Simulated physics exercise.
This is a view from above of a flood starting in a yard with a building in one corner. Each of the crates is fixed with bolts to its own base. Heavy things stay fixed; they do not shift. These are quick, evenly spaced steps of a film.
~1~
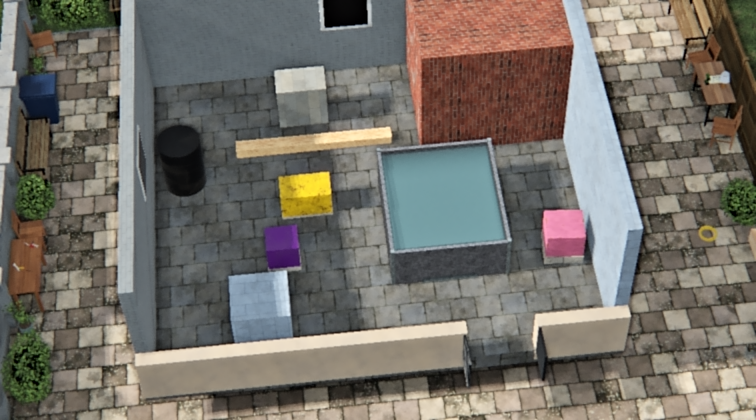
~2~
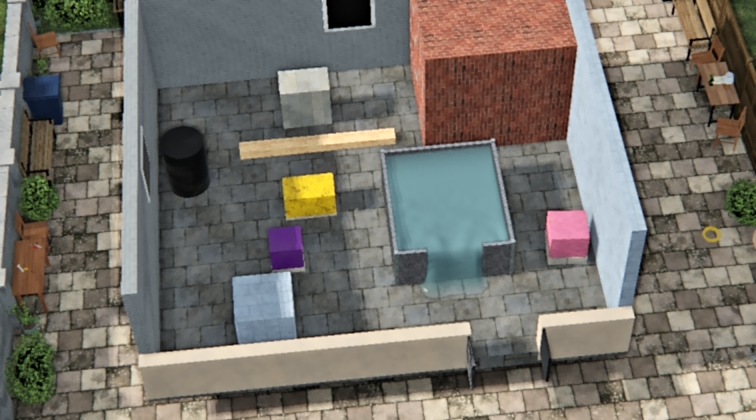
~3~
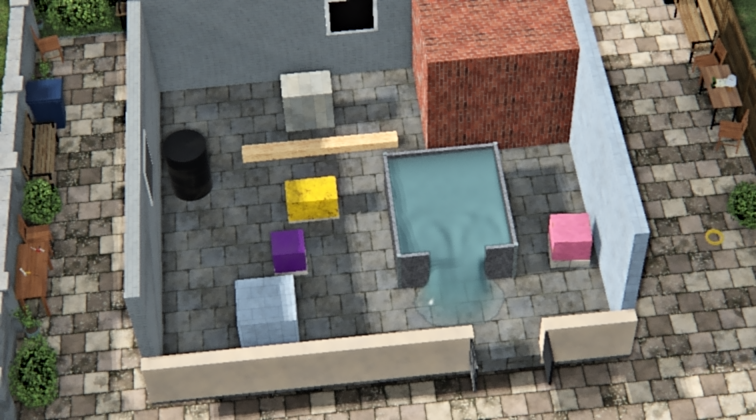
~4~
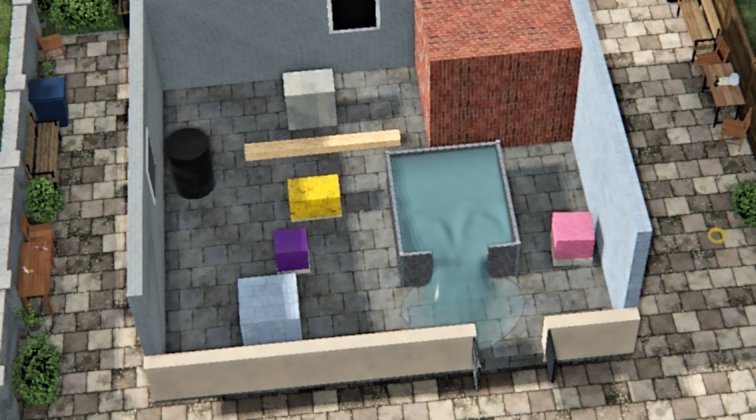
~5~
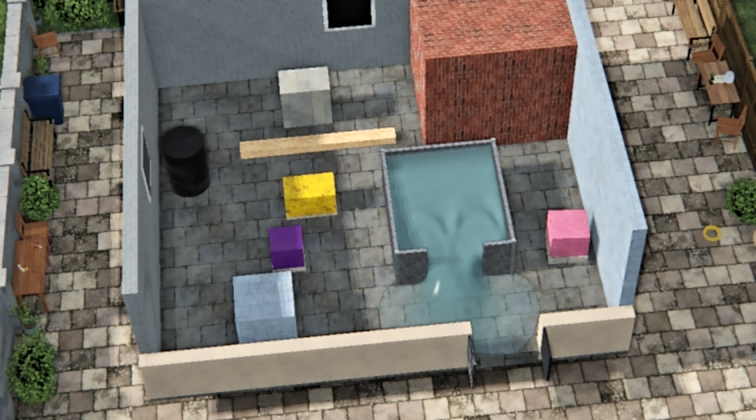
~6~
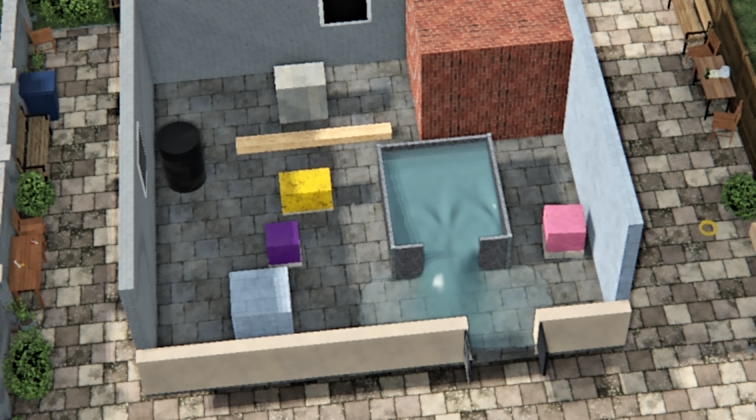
Walled stone yard with a brick block and coloured boxes, water pouring through the tank's opened front wall and spreading across the paving.
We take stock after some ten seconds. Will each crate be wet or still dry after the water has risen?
Pink crate: Safe. Yellow crate: Not safe. Purple crate: Not safe.
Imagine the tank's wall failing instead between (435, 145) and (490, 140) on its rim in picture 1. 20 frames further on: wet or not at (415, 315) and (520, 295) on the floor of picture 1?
Point one: Still bare; point two: Reached by the flood.
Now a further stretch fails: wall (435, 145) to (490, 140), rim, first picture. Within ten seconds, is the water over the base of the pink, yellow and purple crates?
Result - pink one is hit by the flood; yellow one is hit by the flood; purple one is missed.
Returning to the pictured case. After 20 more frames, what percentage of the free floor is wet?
Some 40 per cent.
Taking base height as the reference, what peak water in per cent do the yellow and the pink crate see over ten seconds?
Around 290 % and 60 %.
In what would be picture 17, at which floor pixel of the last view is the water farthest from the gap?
The flood front should get to about (158, 374).
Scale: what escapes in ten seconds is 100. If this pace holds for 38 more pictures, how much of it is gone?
By my reckoning, 80 %.
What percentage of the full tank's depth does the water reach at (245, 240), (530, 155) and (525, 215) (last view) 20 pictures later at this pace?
Depths of roughly 0, 0 and 0 per cent.
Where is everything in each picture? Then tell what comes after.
In the first picture, the water tank at (442, 197) is whole and still.
In the second picture, water pours out at (454, 266) and has run to (425, 291).
In the third picture, water pours out at (457, 271) and has run to (443, 323).
In the fourth picture, water pours out at (459, 270) and has run to a hidden place.
In the fifth picture, water pours out at (455, 267) and has run to a hidden place.
In the sixth picture, water pours out at (451, 262) and has run to a hidden place.
A moment on, water covers 15 % of the floor; the pink crate not reached, the yellow crate not reached, the purple crate not reached.
Next, water covers 25 % of the floor; the pink crate water round its plinth, the yellow crate not reached, the purple crate water round its plinth.
Then, water covers 40 % of the floor; the pink crate water round its plinth, the yellow crate water round its plinth, the purple crate water round its plinth.
Later, water covers 65 % of the floor; the pink crate water round its plinth, the yellow crate water round its plinth, the purple crate water round its plinth.
In the end, water covers 80 % of the floor; the pink crate stayed above the water, the yellow crate was topped, the purple crate was topped.
